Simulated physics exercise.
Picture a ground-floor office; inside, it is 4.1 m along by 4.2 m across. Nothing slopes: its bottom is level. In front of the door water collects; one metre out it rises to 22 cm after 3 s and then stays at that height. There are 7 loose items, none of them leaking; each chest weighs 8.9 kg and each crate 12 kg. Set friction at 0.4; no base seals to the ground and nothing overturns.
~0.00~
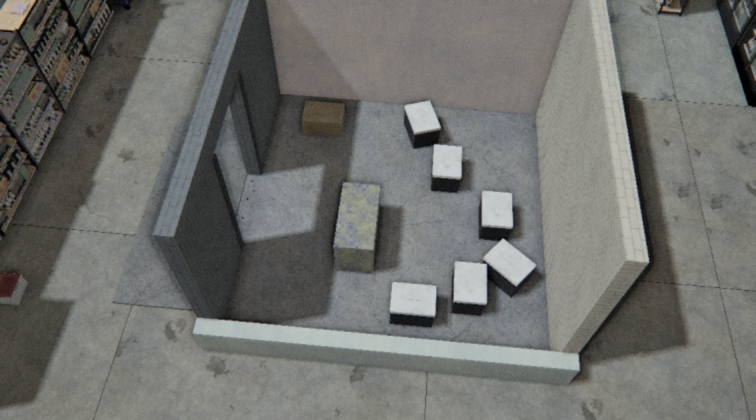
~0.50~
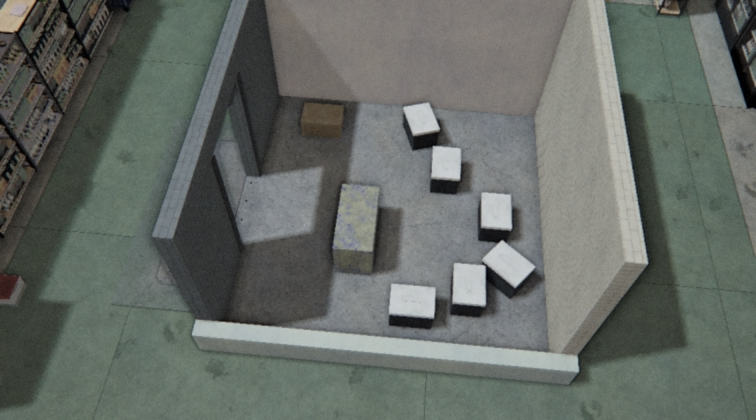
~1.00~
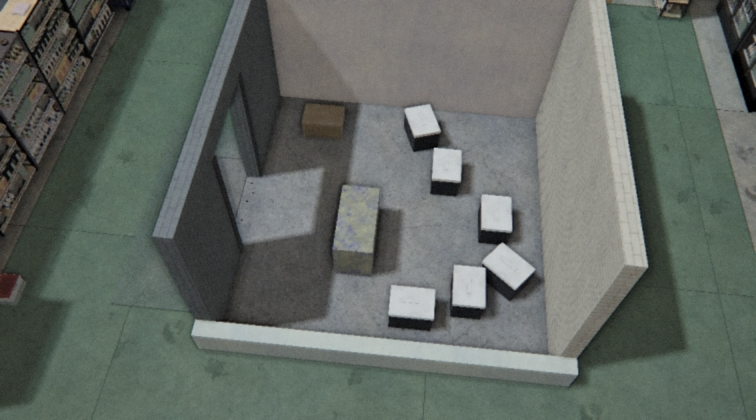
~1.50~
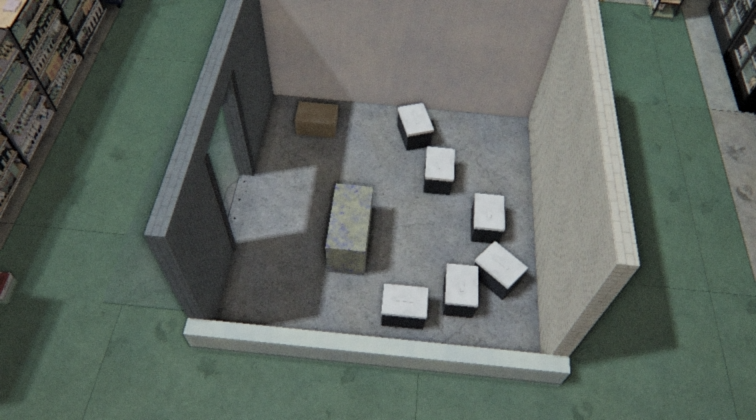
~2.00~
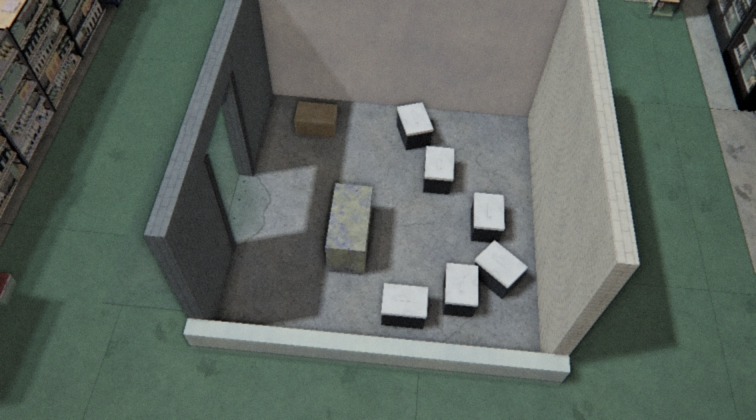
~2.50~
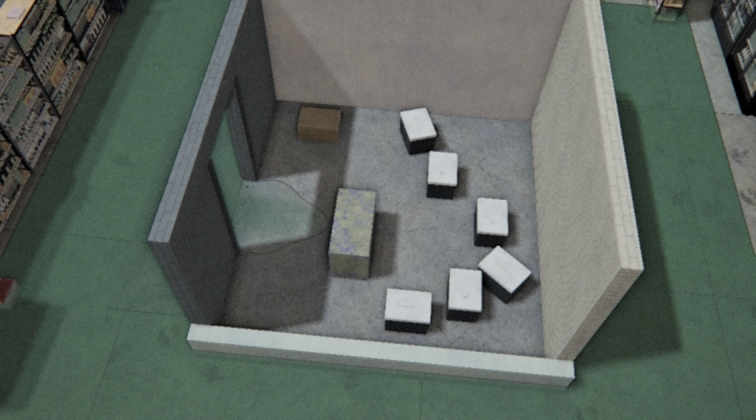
In a small walled room, boxes sit still as greenish water spreads in through the doorway.
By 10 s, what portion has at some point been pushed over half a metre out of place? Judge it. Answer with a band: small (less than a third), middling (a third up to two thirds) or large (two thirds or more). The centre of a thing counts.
Large.
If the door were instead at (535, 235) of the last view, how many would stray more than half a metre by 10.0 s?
In that case the number is 6.
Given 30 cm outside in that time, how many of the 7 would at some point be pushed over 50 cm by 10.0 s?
6.
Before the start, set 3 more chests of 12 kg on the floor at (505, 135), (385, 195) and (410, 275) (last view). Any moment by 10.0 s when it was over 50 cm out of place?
In order: Above the mark, above the mark, below the mark.
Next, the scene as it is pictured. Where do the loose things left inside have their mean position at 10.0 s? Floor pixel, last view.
It sits at about (437, 254).
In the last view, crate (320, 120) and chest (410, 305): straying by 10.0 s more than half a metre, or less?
First within it, then beyond it.
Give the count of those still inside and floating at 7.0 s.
The number is 2.
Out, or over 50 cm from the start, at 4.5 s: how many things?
At that time I count 0.
After 3.5 s 0 of 7 are over 50 cm from their spots; 0 afloat.
After 4.5 s 0 of 7 are over 50 cm from their spots; 0 afloat.
After 7.0 s 2 of 7 are over 50 cm from their spots; 2 afloat.
After 10.0 s 6 of 7 are over 50 cm from their spots, and 6 have been at some point; 6 afloat.
